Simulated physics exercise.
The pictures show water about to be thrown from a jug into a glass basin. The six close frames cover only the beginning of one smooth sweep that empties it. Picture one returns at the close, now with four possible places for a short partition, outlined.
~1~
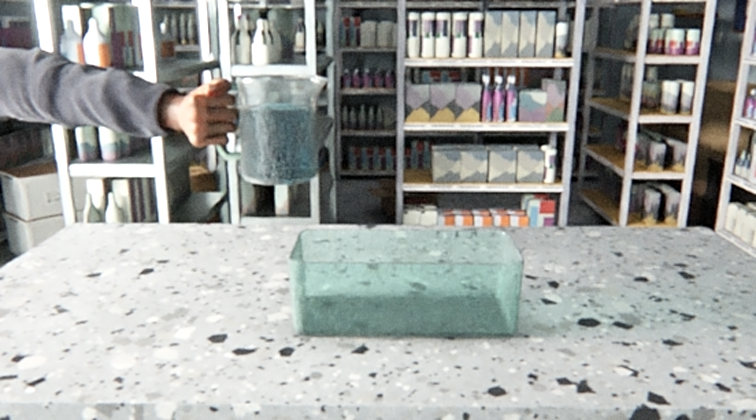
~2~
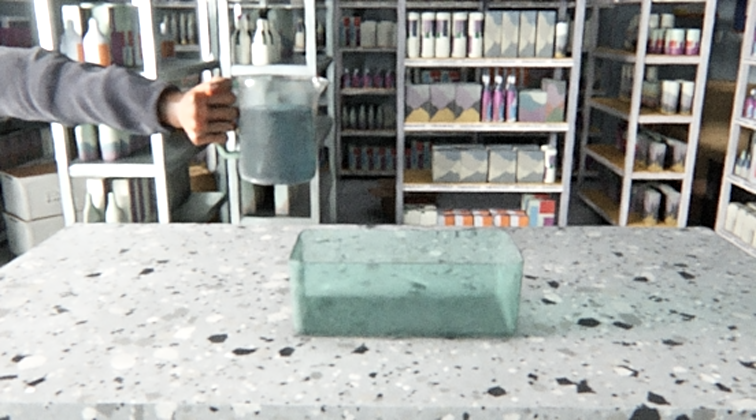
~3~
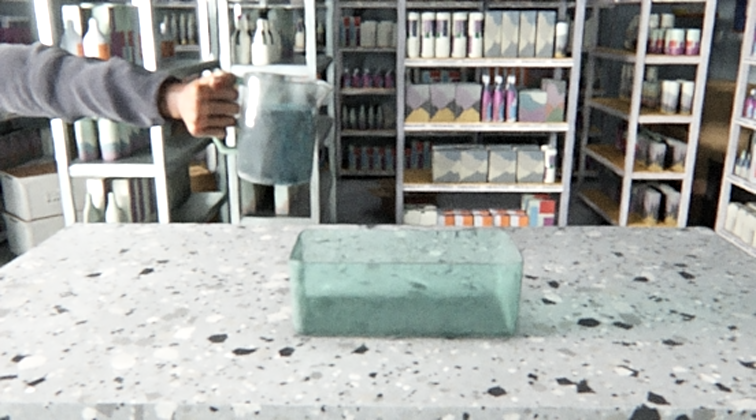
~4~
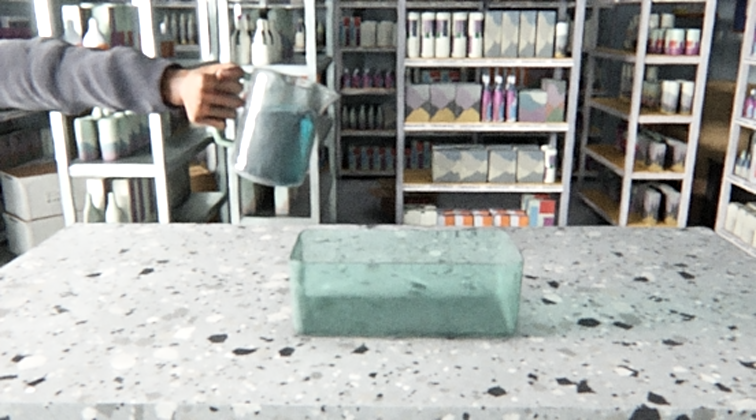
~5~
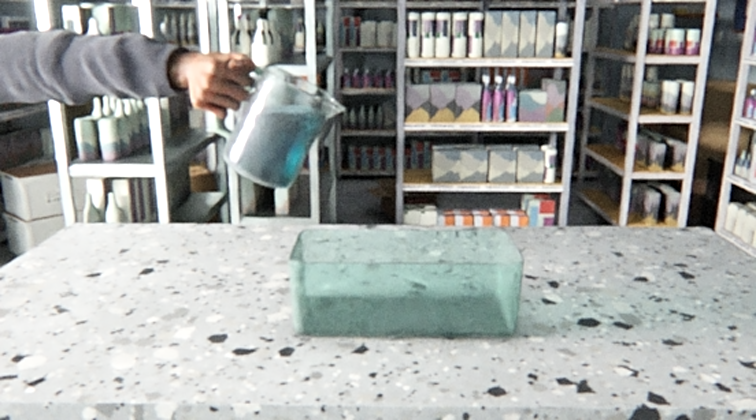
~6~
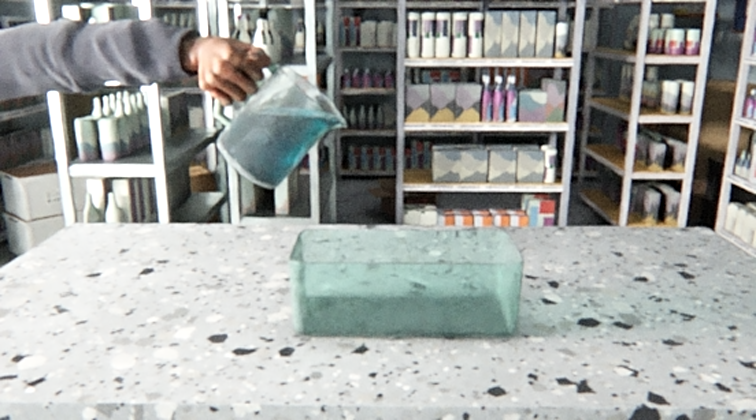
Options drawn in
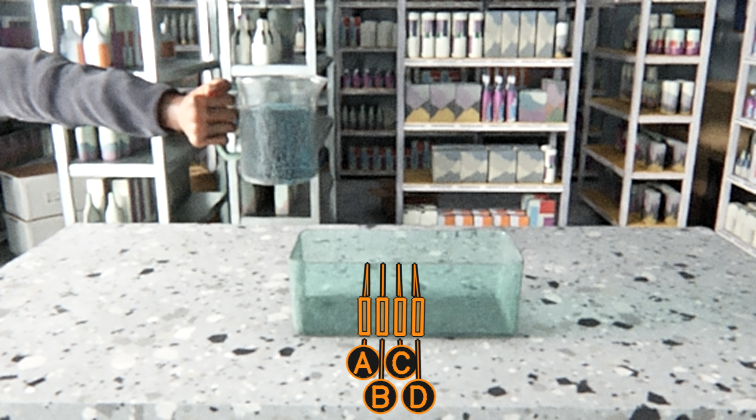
At first, a hand at the left holds a clear jug of bluish water upright above a speckled counter, where a greenish glass basin sits before stocked shelves. The hand then tilts the jug gradually to the right, and its lip lowers while the water stays inside and the basin remains still.
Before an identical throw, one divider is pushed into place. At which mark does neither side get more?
Go for B.
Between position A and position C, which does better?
It is A.
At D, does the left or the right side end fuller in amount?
The left side.
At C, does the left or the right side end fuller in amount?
The left one.
On the marked copy, A at (364, 340); B at (382, 340); C at (399, 340); D at (417, 340).
Choosing A, about 27 % ends left of the wall and 71 % right of it.
Choosing B, about 52 % ends left of the wall and 45 % right of it; 3 % is lost outside.
Choosing C, about 81 % ends left of the wall and 7 % right of it; 12 % is lost outside.
Choosing D, about 89 % ends left of the wall and 4 % right of it; 7 % is lost outside.
